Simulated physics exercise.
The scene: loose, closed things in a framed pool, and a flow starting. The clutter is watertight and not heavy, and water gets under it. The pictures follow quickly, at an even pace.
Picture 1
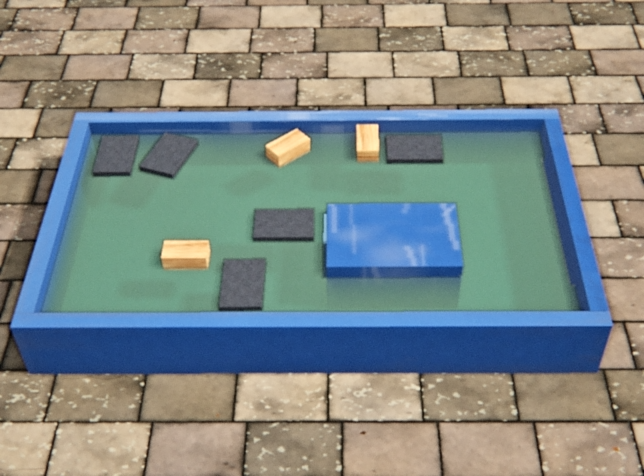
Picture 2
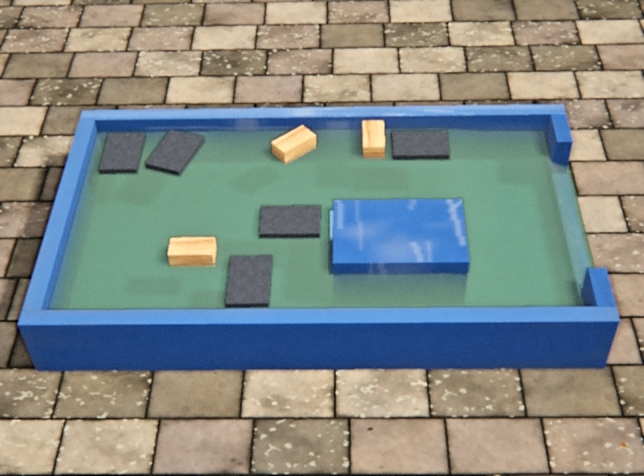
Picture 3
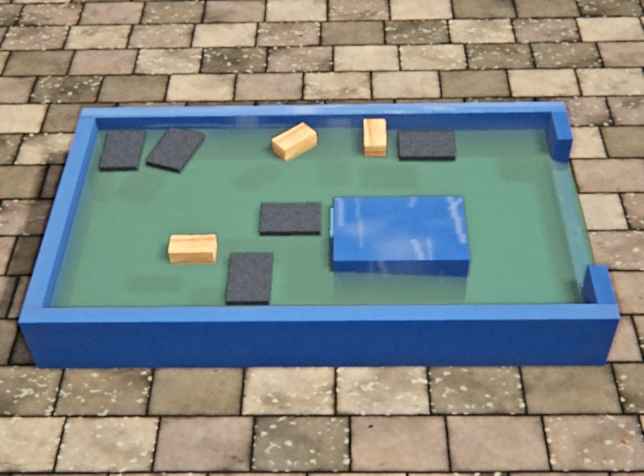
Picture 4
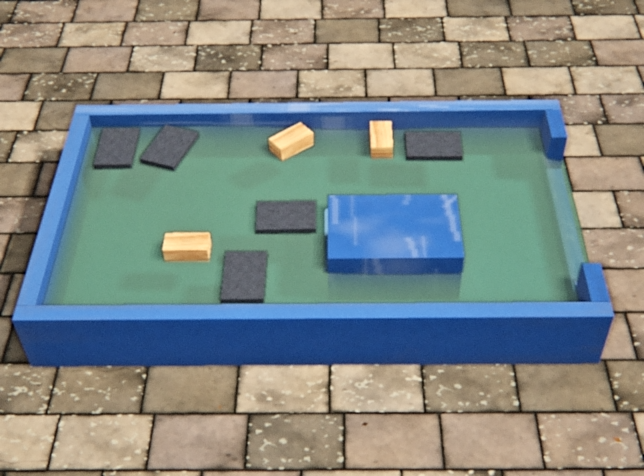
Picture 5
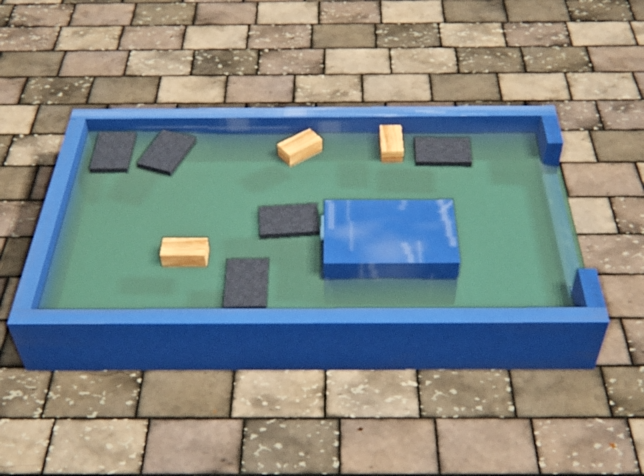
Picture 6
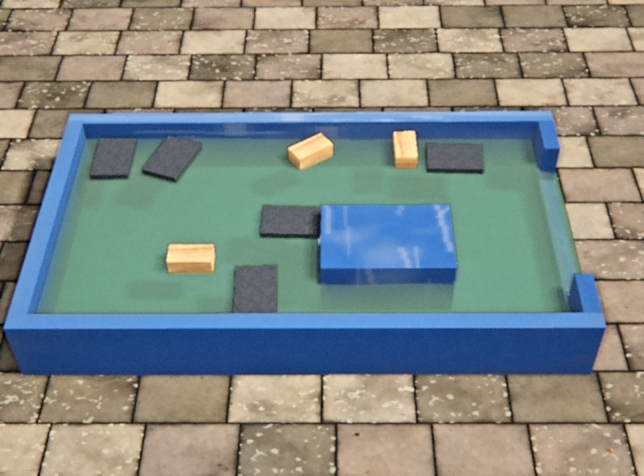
A blue-framed pool of greenish water held a blue box, dark slabs and wooden blocks; its right side opened in the middle, and several of the smaller pieces slowly drifted a little rightward.
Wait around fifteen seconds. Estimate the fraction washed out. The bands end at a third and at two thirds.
Share: Under a third.
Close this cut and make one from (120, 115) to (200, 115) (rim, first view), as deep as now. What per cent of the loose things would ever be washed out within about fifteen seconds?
Roughly 40 per cent.
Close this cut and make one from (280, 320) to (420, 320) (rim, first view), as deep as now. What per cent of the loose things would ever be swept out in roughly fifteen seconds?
I make it 20 per cent.
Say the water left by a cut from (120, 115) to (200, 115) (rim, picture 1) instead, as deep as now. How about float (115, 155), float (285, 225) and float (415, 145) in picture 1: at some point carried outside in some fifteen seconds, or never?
One after the other: Out, no, left behind.
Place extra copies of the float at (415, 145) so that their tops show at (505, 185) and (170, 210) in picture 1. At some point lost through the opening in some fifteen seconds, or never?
One after the other: Gone, no.
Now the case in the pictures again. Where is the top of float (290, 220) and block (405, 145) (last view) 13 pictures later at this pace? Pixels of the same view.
Close to (316, 182) and (510, 186).
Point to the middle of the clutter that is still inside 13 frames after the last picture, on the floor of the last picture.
Close to (308, 228).
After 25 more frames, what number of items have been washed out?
It comes to 1.
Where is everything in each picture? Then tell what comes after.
In the first picture, a float at (414, 147), afloat; a block at (368, 137), afloat; 0 of 8 have shifted.
In the second picture, a float at (420, 143) floats; a block at (374, 134), afloat; 0 of 8 have shifted.
In the third picture, a float at (426, 144), afloat, close to its start; a block at (375, 132) floats; 0 of 8 have shifted.
In the fourth picture, a float at (434, 144), afloat, close to its start; a block at (381, 134), afloat, close to its start; 2 of 8 have shifted.
In the fifth picture, a float at (443, 149) floats, close to its start; a block at (391, 138) floats, close to its start; 4 of 8 have shifted.
In the sixth picture, a float at (455, 156) floats, a stride from its start; a block at (405, 144) floats, a stride from its start; 7 of 8 have shifted.
A moment on, 0 of 8 are out; 8 afloat.
Next, 1 of 8 are out; 7 afloat.
Later, 1 of 8 are out; 7 afloat.
In the end, 2 of 8 are out; 6 afloat.
